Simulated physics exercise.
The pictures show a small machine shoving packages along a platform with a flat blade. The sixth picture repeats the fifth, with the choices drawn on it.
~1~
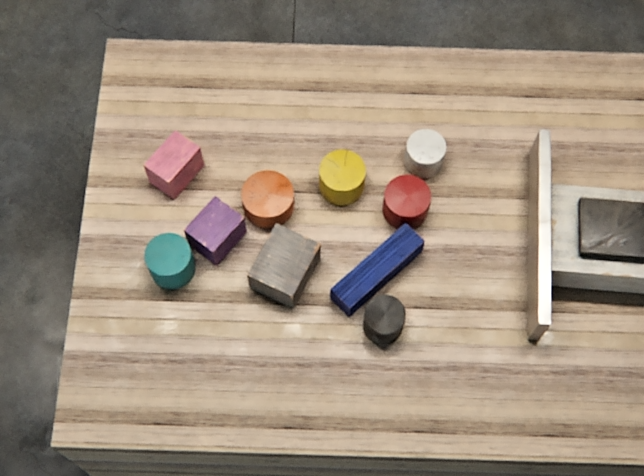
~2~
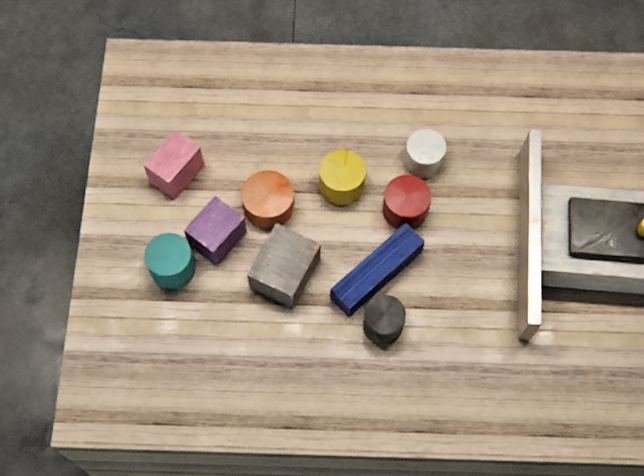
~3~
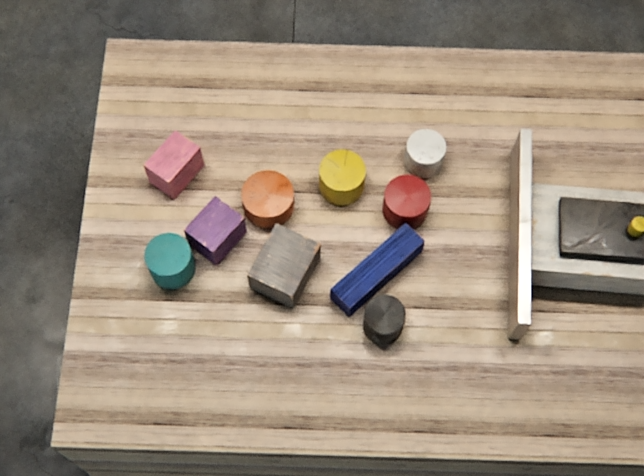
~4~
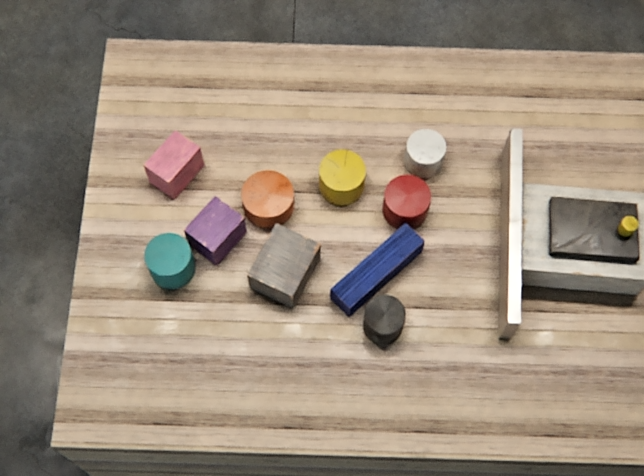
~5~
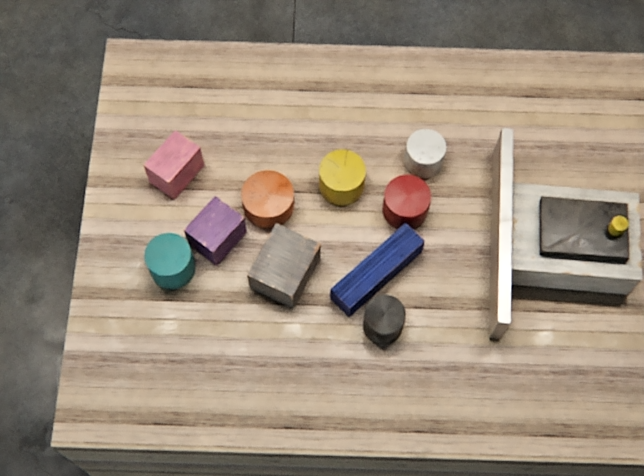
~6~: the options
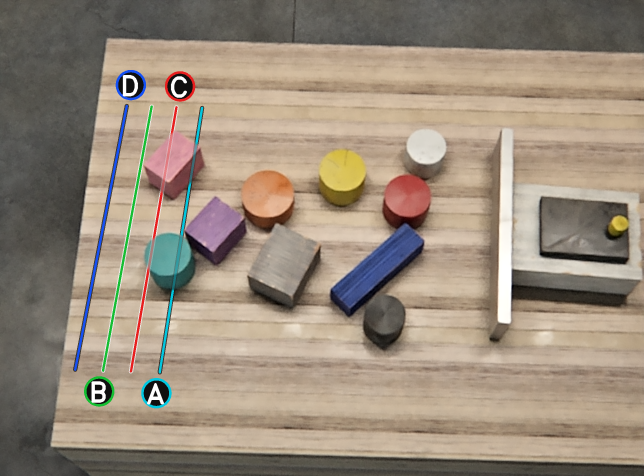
A small machine with a flat upright blade slid slowly leftward across the wooden platform, closing in on a scattered group of colourful blocks and canisters, which all stayed still and untouched.
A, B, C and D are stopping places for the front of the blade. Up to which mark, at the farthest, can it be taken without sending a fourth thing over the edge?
No fourth one falls up to C.
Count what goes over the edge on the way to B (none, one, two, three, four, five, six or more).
By then, five.
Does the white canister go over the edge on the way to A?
No.
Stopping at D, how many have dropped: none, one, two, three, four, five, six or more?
In all, six or more.
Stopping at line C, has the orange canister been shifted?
By then, yes.
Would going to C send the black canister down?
No.
On the marked copy, A at (182, 233); B at (129, 231); C at (155, 232); D at (102, 230).
Following C. Soon after the start, robot (451, 224); black canister (345, 318); white canister (358, 149).
Later, robot (324, 220); turquoise canister (133, 263); pink crate (158, 154).
In the end, robot (223, 217); purple crate over the edge; turquoise canister over the edge; two fallen.
As for the rest, A is within the limit but short; B drops five; D drops eight.
